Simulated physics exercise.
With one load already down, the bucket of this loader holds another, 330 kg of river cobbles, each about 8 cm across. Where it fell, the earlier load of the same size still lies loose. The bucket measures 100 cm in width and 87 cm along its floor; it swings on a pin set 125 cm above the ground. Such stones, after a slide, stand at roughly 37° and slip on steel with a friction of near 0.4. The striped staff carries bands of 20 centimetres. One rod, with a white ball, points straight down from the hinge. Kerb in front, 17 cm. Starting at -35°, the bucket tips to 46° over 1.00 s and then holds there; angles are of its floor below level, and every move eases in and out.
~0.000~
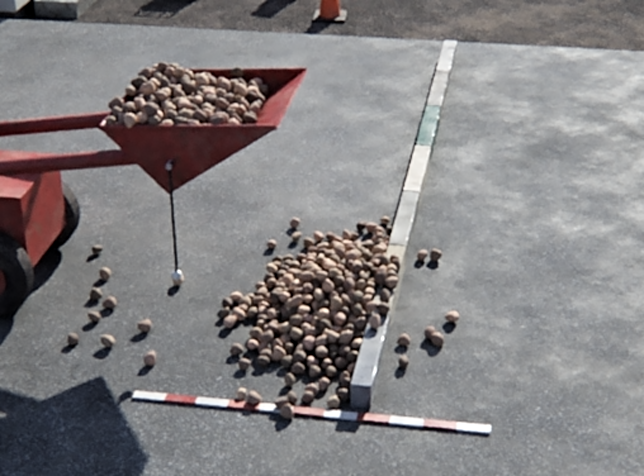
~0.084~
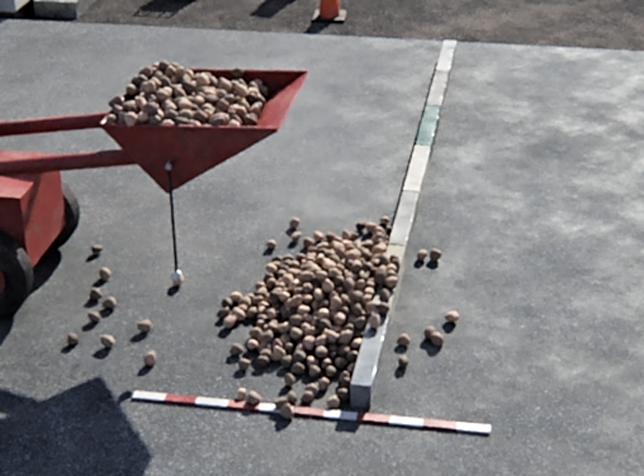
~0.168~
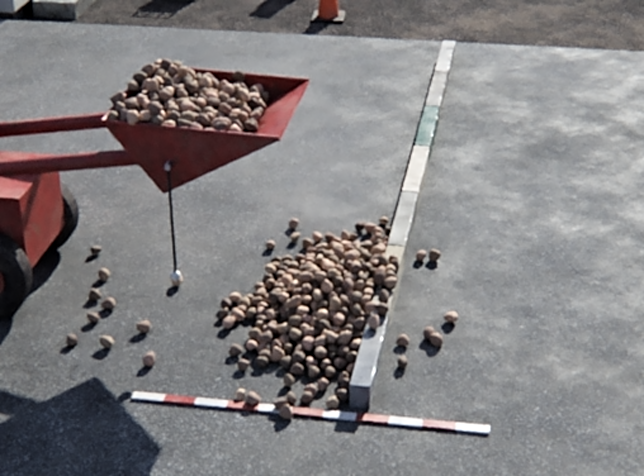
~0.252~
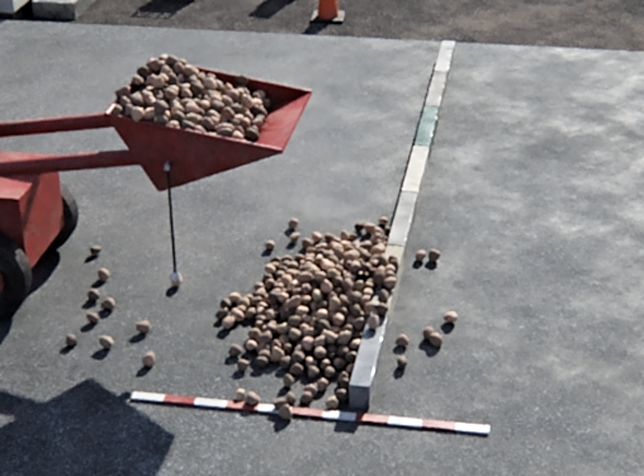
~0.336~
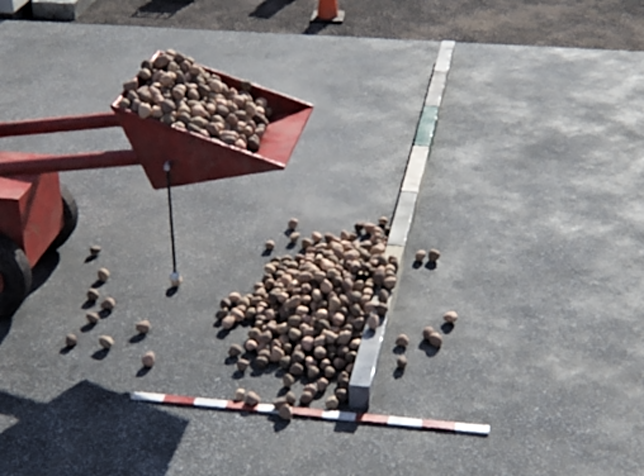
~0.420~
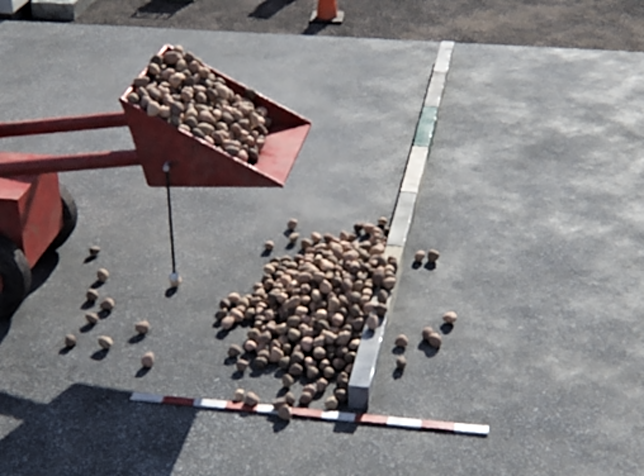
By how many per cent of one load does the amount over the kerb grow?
It grows by about 4 per cent of one load.
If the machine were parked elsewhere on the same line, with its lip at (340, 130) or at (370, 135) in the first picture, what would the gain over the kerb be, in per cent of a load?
Case one about 45 %, case two about 75 %.
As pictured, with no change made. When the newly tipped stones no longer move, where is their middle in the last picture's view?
(300, 286).
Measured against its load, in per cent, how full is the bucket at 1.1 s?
Reading: Near 45 % of the load.
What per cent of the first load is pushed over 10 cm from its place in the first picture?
Roughly 10 percent.
After 0.8 s the floor is at 33°; in per cent of one load, 99 in the bucket, 102 on this side of the kerb, 2 over the kerb; the foremost stones are at (420, 309).
After 1.1 s the floor is at 46°; in per cent of one load, 44 in the bucket, 157 on this side of the kerb, 2 over the kerb; the foremost stones are at (420, 309).
After 1.5 s the floor is at 46°; in per cent of one load, 1 in the bucket, 199 on this side of the kerb, 3 over the kerb; the foremost stones are at (425, 306).
After 4.0 s the floor is at 46°; in per cent of one load, 0 in the bucket, 196 on this side of the kerb, 6 over the kerb; the foremost stones are at (472, 289). Net gain over the kerb, 4.
